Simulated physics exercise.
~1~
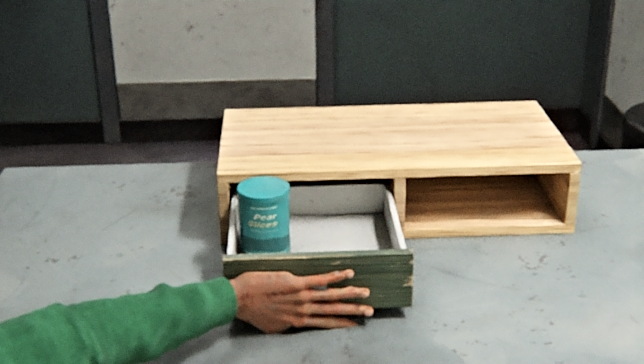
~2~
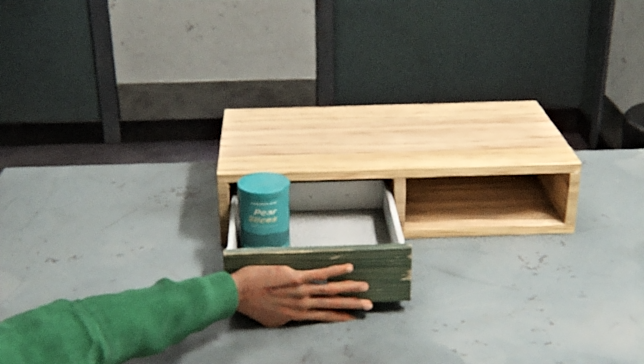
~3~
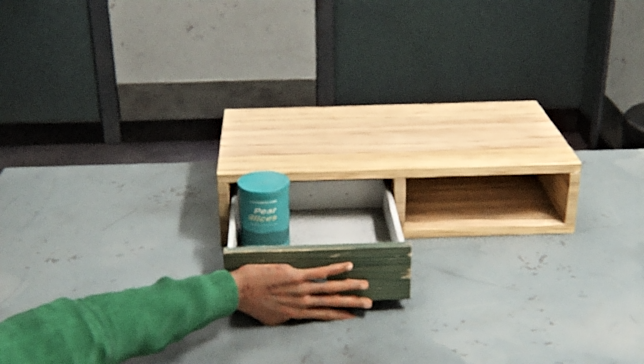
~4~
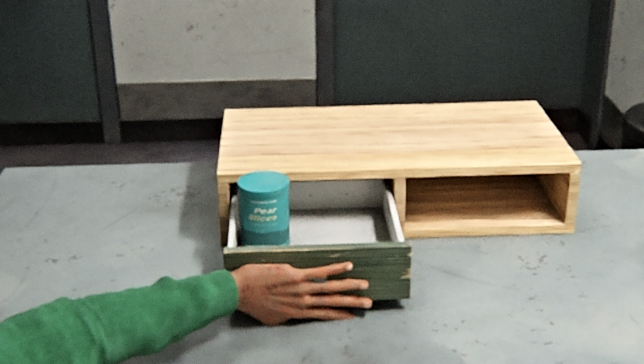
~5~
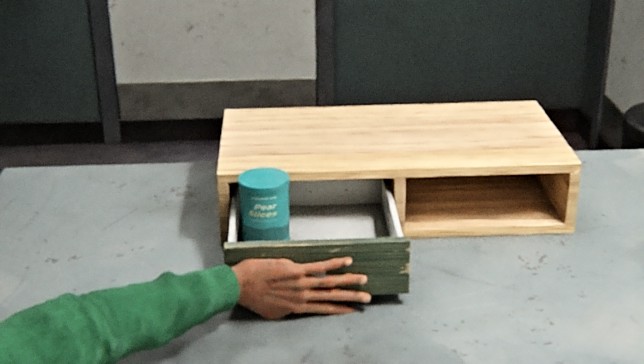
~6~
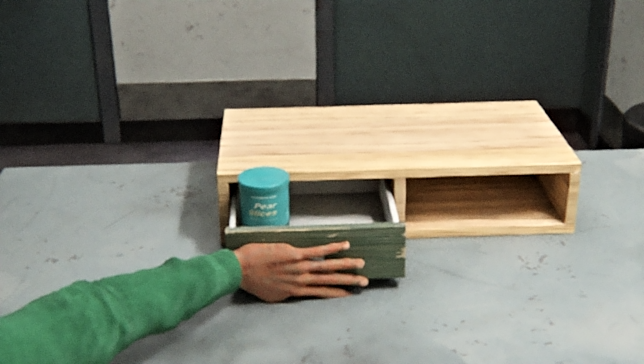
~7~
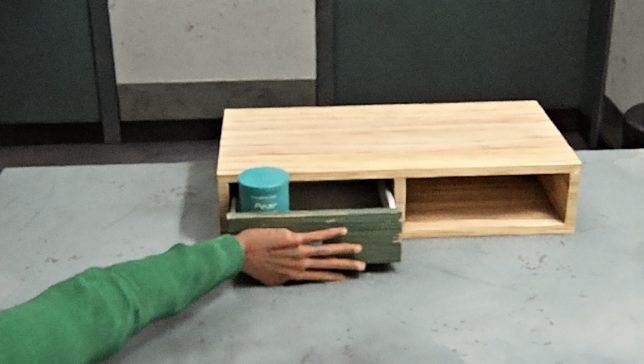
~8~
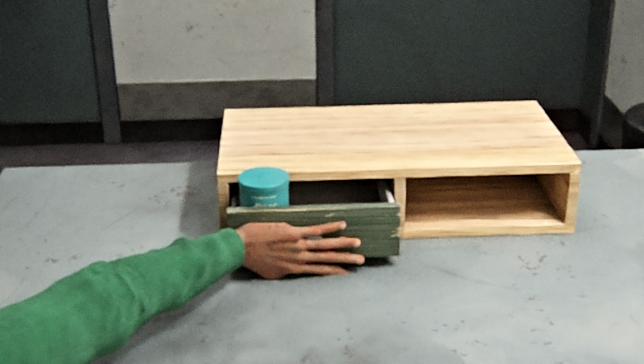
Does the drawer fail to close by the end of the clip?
Yes, the drawer does not close. It is still partly open at the end, with the hand on its front and the turquoise tin standing inside.
We see a hand in a green sleeve pushing a green-fronted drawer, with a turquoise tin standing inside, into the left opening of a low wooden chest. The drawer slides inward, then slows and is still partly open at the end, the tin upright.
